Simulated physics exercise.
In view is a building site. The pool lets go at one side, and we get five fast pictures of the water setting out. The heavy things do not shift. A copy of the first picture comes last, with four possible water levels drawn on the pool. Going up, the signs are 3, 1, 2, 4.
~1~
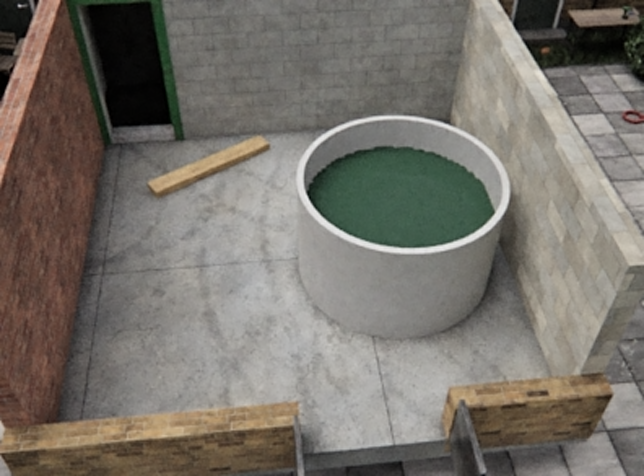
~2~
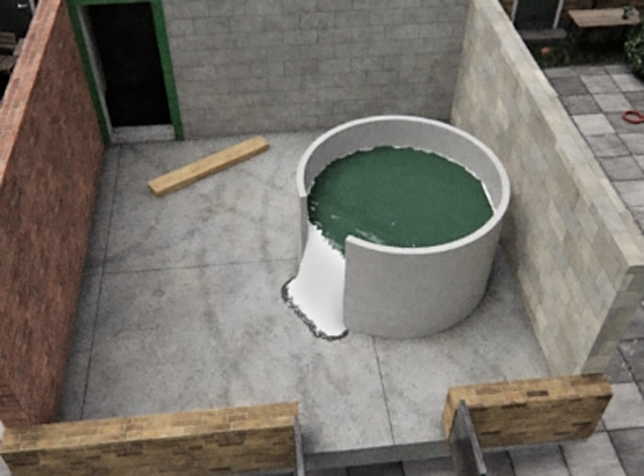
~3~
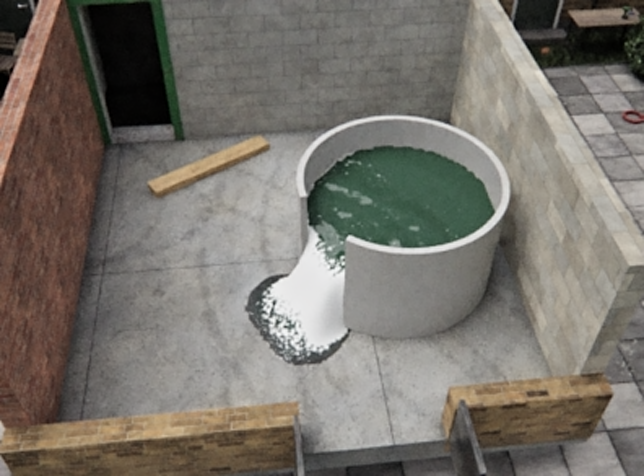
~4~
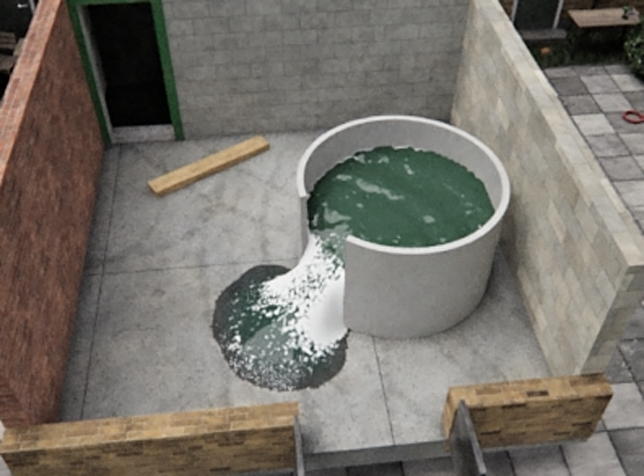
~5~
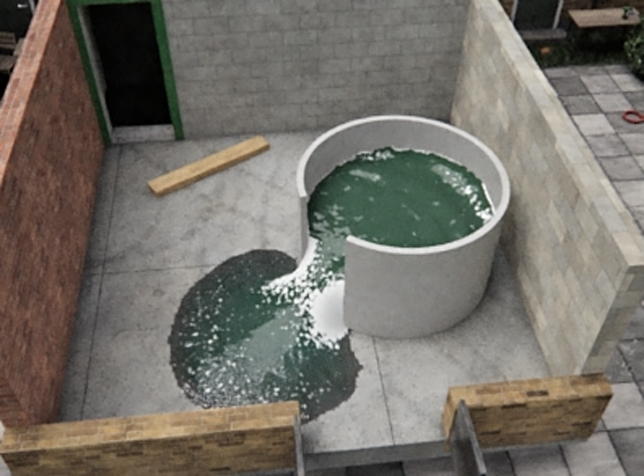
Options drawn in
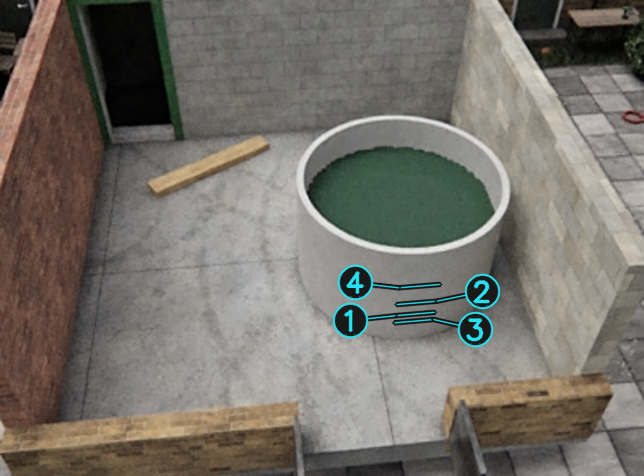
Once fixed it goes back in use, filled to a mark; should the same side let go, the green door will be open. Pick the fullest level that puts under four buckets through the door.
That is line 1.
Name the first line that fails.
Line 2.
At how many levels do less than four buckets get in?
Two of them.
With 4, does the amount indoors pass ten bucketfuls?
Yes, it does.
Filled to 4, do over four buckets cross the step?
Yes, that goes wrong.
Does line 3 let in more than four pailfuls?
No, not at all.
On the marked copy, 1 at (415, 313); 2 at (416, 302); 3 at (414, 321); 4 at (419, 286); from the bottom up 3, 1, 2, 4.
For line 1, a splash gets over, under a bucket.
For line 2, about 9 bucketfuls get in.
For line 3, nothing gets over.
For line 4, dozens of bucketfuls pour in.
